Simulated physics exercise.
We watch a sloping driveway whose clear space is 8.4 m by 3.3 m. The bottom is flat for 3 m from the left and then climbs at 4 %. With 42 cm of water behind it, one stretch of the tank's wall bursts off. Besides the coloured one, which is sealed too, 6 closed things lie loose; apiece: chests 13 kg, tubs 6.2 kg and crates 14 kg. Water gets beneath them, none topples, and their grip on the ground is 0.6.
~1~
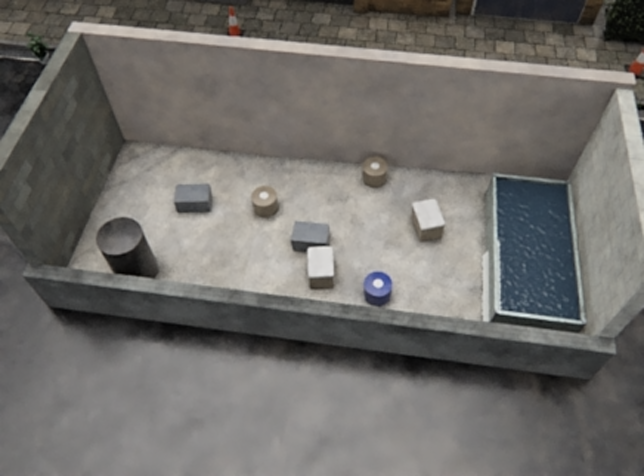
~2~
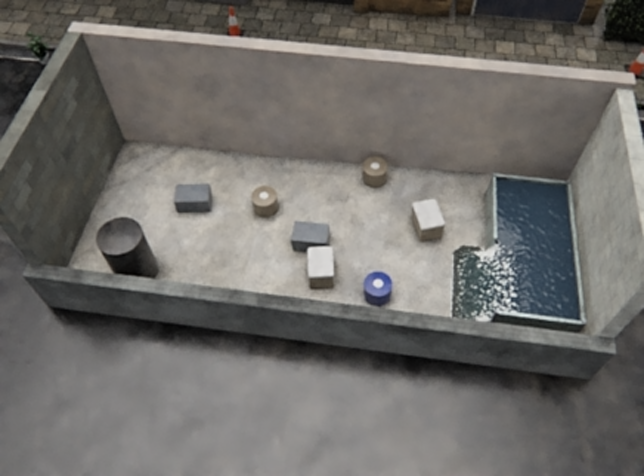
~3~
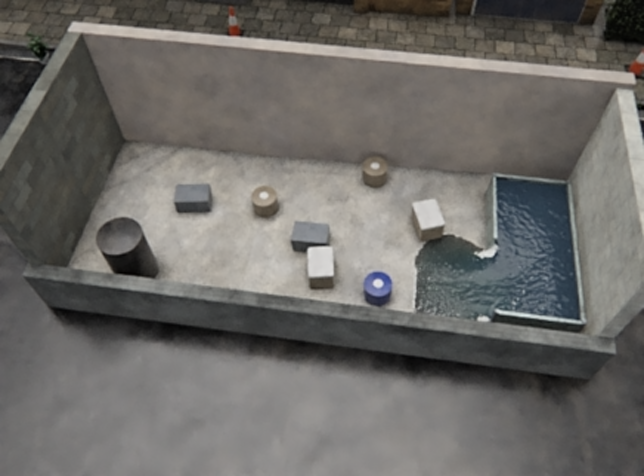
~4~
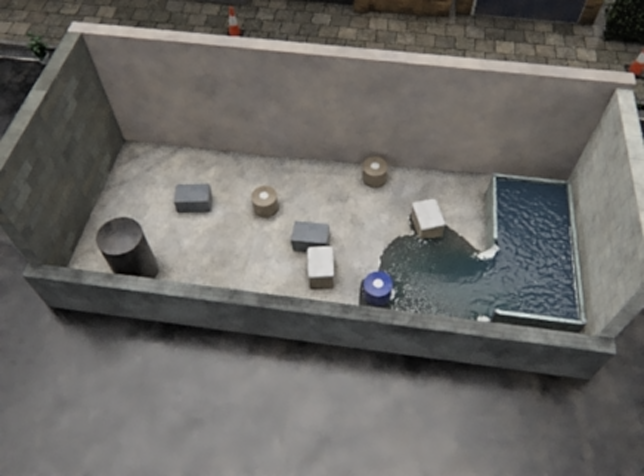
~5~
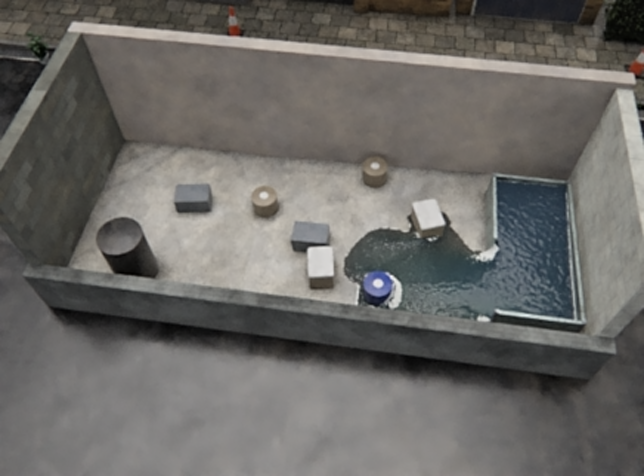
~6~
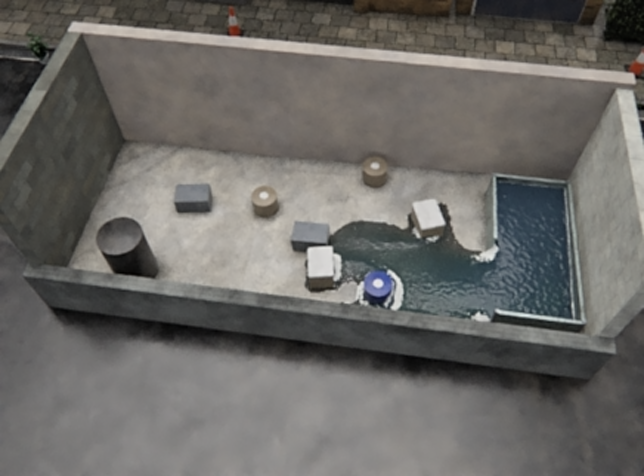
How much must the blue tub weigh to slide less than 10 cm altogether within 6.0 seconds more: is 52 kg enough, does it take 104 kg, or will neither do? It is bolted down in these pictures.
For it, only the larger load is enough.
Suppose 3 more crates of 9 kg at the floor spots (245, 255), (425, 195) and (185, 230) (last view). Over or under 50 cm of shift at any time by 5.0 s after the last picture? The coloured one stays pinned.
In that order: Past it, under, past it.
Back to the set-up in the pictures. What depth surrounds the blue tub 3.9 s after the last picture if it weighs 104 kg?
Roughly 8 cm.
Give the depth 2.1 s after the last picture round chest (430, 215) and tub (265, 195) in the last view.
Roughly 1 and 5 cm.
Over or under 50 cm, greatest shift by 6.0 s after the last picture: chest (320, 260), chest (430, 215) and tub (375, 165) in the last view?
In that order: More, short of it, more.
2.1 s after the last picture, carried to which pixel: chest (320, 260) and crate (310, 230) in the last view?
Near (170, 240) and (176, 213).
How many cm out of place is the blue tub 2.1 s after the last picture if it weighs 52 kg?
Roughly 40 cm.
Then, 0.4 s after the last picture the blue tub would be 2 cm from its start with 52 kg and 0 cm from its start with 104 kg; 15 cm of water round it then.
Then, 2.1 s after the last picture the blue tub would be 39 cm from its start with 52 kg and 0 cm from its start with 104 kg; 13 cm of water round it then.
Then, 3.9 s after the last picture the blue tub would be 39 cm from its start with 52 kg and 0 cm from its start with 104 kg; 8 cm of water round it then.
Then, 6.0 s after the last picture the blue tub would be 39 cm from its start with 52 kg and 0 cm from its start with 104 kg; 5 cm of water round it then.
